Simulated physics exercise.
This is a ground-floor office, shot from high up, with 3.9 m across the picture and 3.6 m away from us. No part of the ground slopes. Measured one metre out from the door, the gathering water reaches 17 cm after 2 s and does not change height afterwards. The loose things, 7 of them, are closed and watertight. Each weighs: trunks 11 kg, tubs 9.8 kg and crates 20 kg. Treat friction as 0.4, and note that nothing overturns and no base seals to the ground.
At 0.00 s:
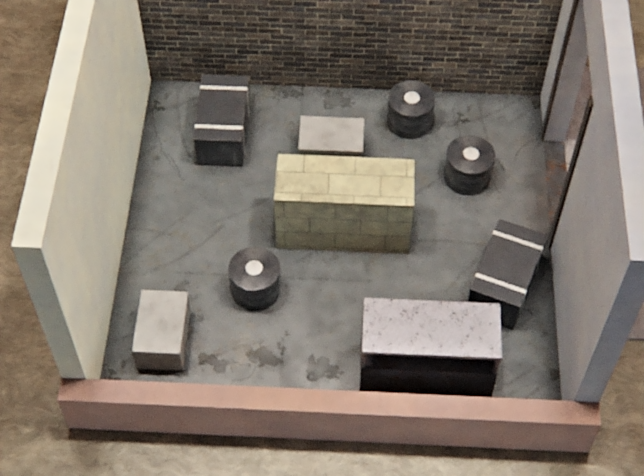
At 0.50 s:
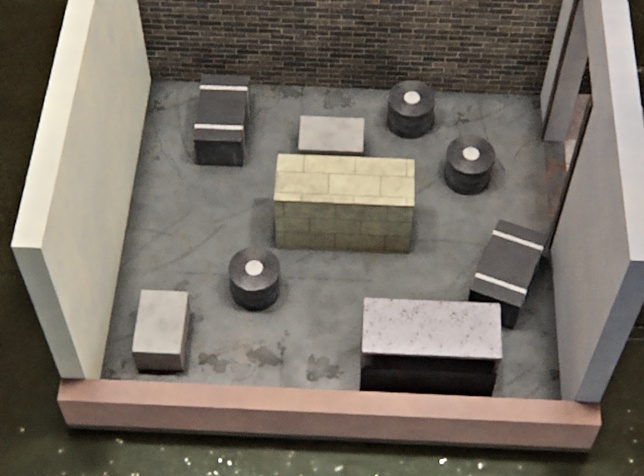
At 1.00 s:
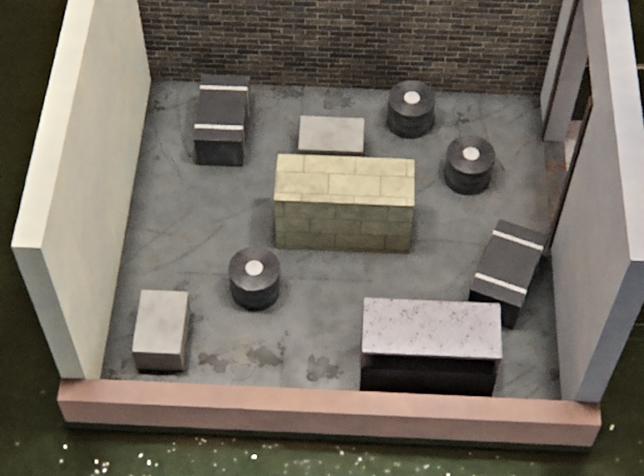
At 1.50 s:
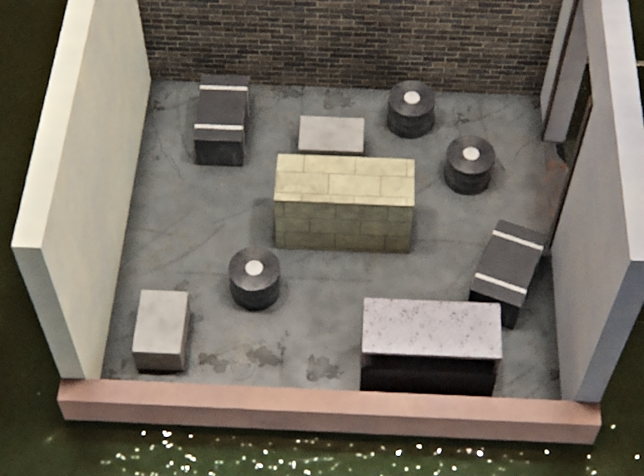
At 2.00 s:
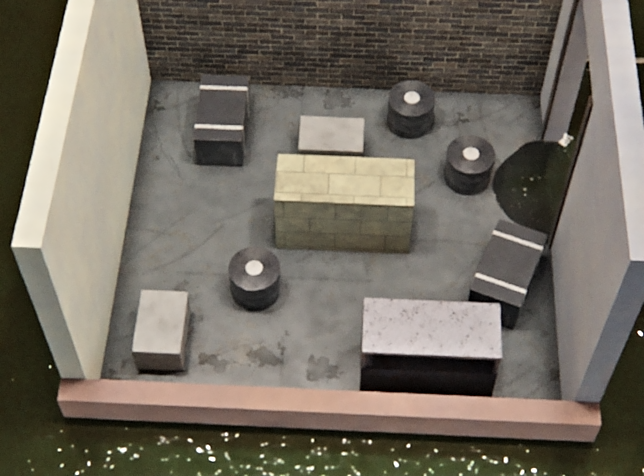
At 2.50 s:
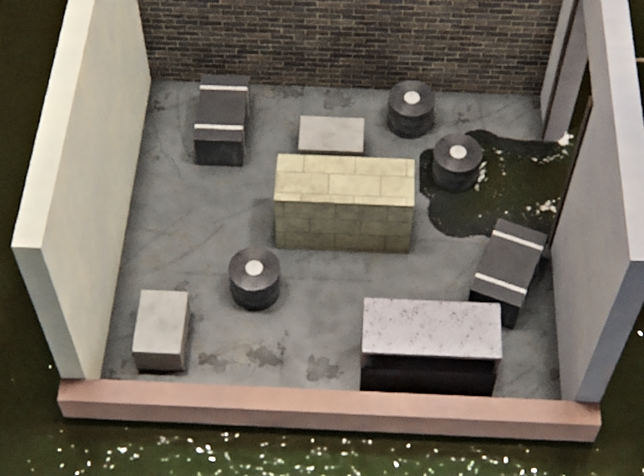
The clip opens on a high view of a room with dark drums, boxes and blocks on a grey floor, dry ground outside. Dark green water then surrounds the walls, glinting along the front. Later it enters through the opening at right, spreads across the floor and nudges one drum slightly left.
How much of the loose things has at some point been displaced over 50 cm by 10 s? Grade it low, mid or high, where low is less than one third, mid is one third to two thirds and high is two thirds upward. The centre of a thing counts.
Grade: Mid.
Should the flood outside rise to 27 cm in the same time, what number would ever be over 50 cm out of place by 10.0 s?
With that change, 6 of them.
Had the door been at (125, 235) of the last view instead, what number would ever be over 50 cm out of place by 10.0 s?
Then 2 of them would.
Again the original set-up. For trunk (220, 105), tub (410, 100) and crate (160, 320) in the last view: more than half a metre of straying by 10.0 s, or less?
First farther, then farther, then not as far.
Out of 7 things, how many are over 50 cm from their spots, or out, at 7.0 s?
It comes to 3.
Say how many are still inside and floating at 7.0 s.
At that moment it comes to 4.
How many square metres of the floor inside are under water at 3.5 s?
The covered patch comes to about 4.0 m2.
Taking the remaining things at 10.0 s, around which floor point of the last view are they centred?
Roughly at (253, 240).
After 3.5 s 1 of 7 are over 50 cm from their spots; 0 afloat.
After 4.5 s 2 of 7 are over 50 cm from their spots; 1 afloat.
After 7.0 s 3 of 7 are over 50 cm from their spots; 4 afloat.
After 10.0 s 4 of 7 are over 50 cm from their spots, and 4 have been at some point; 7 afloat.
